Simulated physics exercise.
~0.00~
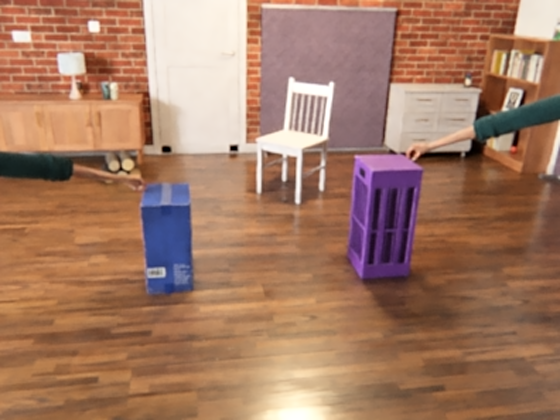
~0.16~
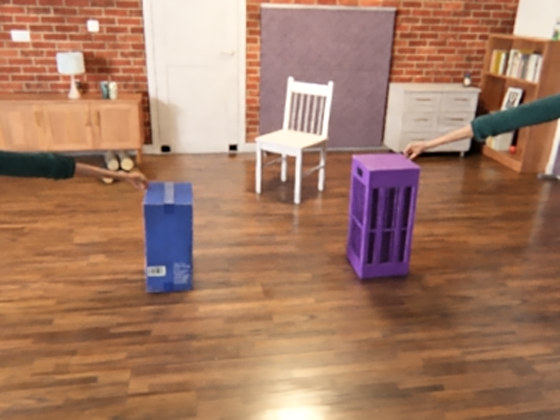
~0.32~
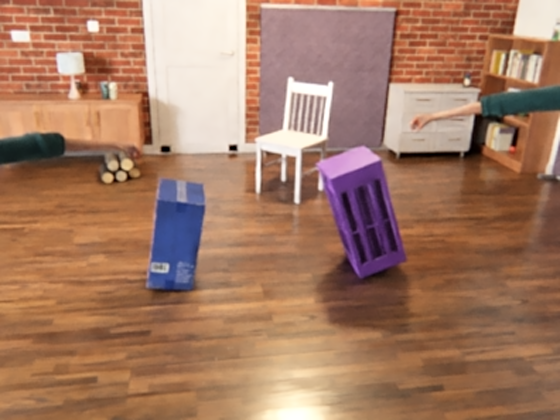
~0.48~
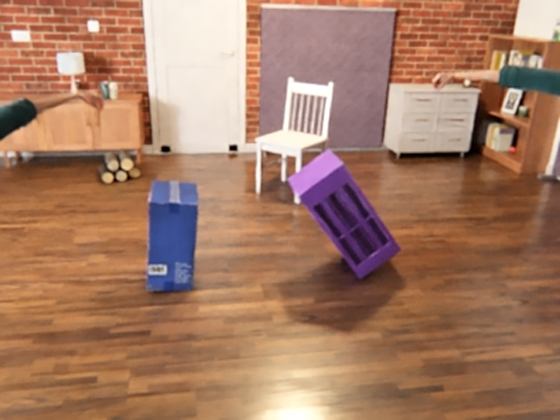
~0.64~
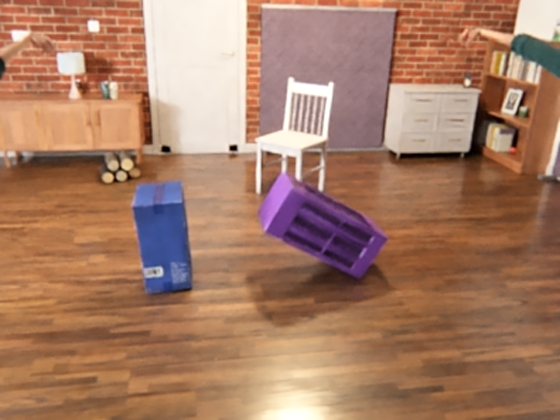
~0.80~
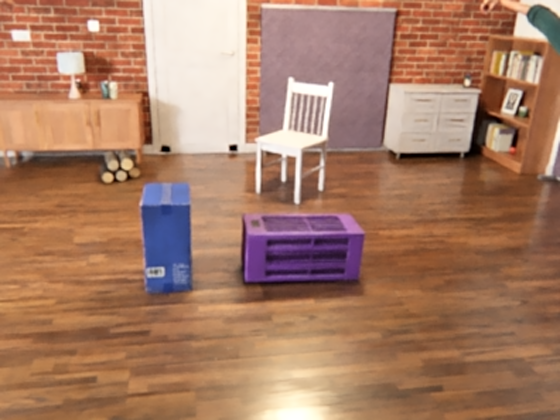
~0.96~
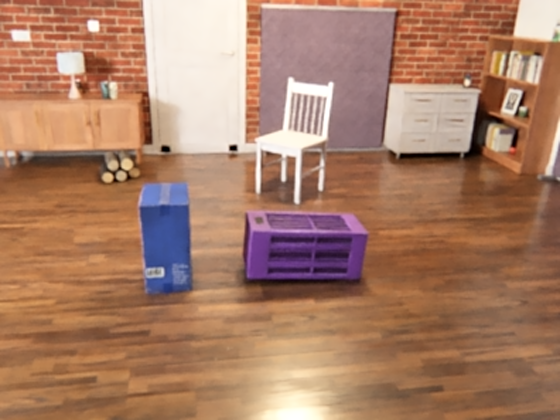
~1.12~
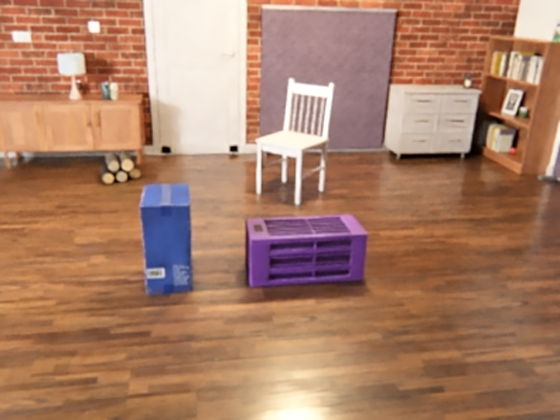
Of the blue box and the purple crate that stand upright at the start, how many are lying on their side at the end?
One of them is lying on its side at the end, the purple crate, while the blue box is still standing.
